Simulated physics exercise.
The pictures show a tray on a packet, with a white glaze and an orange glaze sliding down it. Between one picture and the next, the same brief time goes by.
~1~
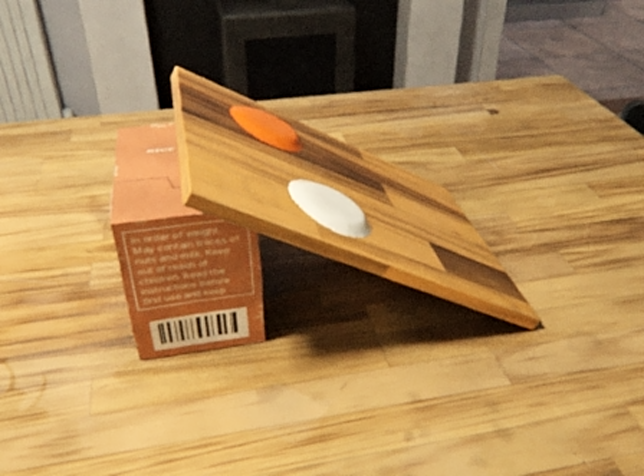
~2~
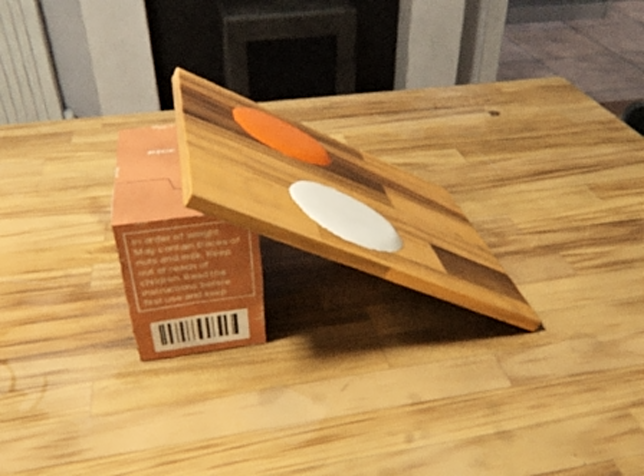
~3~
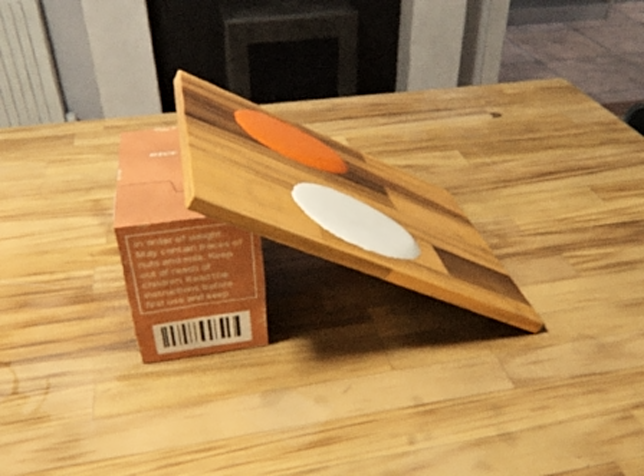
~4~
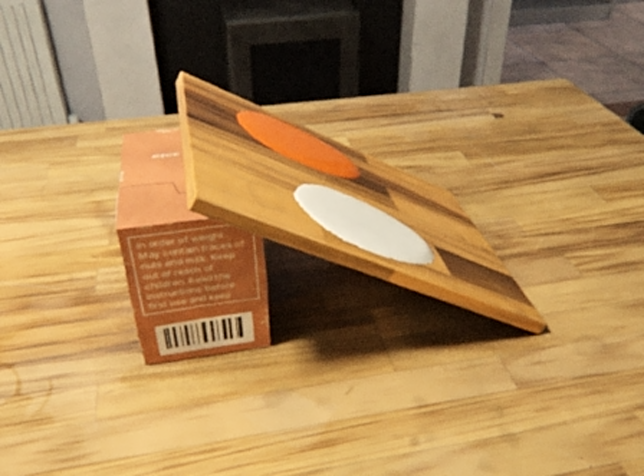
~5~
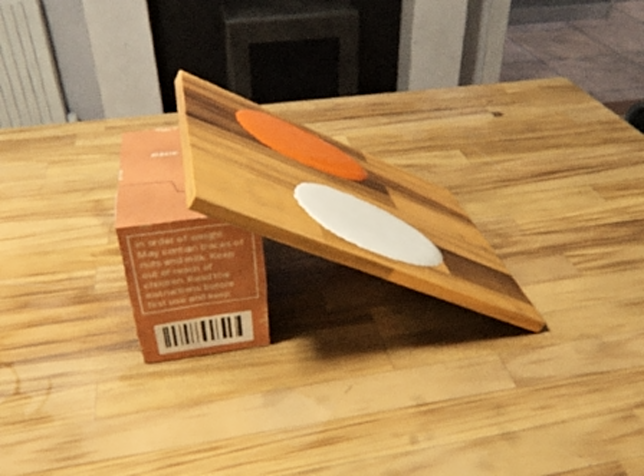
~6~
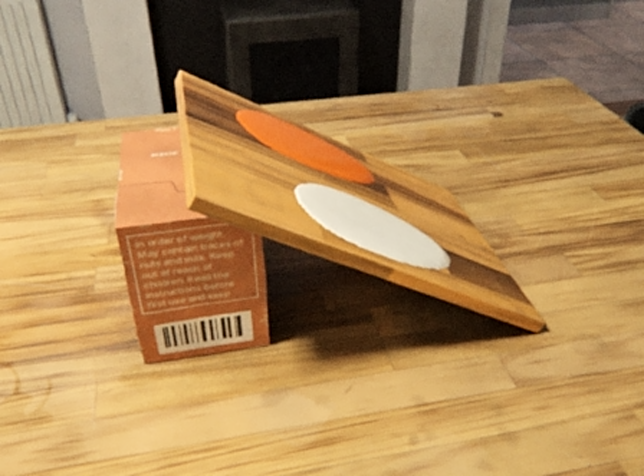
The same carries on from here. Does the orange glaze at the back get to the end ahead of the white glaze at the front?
No.
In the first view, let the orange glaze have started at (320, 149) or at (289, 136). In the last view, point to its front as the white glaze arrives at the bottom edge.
Try one: About (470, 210); try two: About (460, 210).
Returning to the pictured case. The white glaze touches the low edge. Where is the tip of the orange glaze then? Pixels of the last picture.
Tip position: Around (432, 200).
Soon after, the white glaze is close to the edge; the orange glaze is three quarters of the way down.
In the end, the white glaze is at the low edge; the orange glaze is three quarters of the way down.
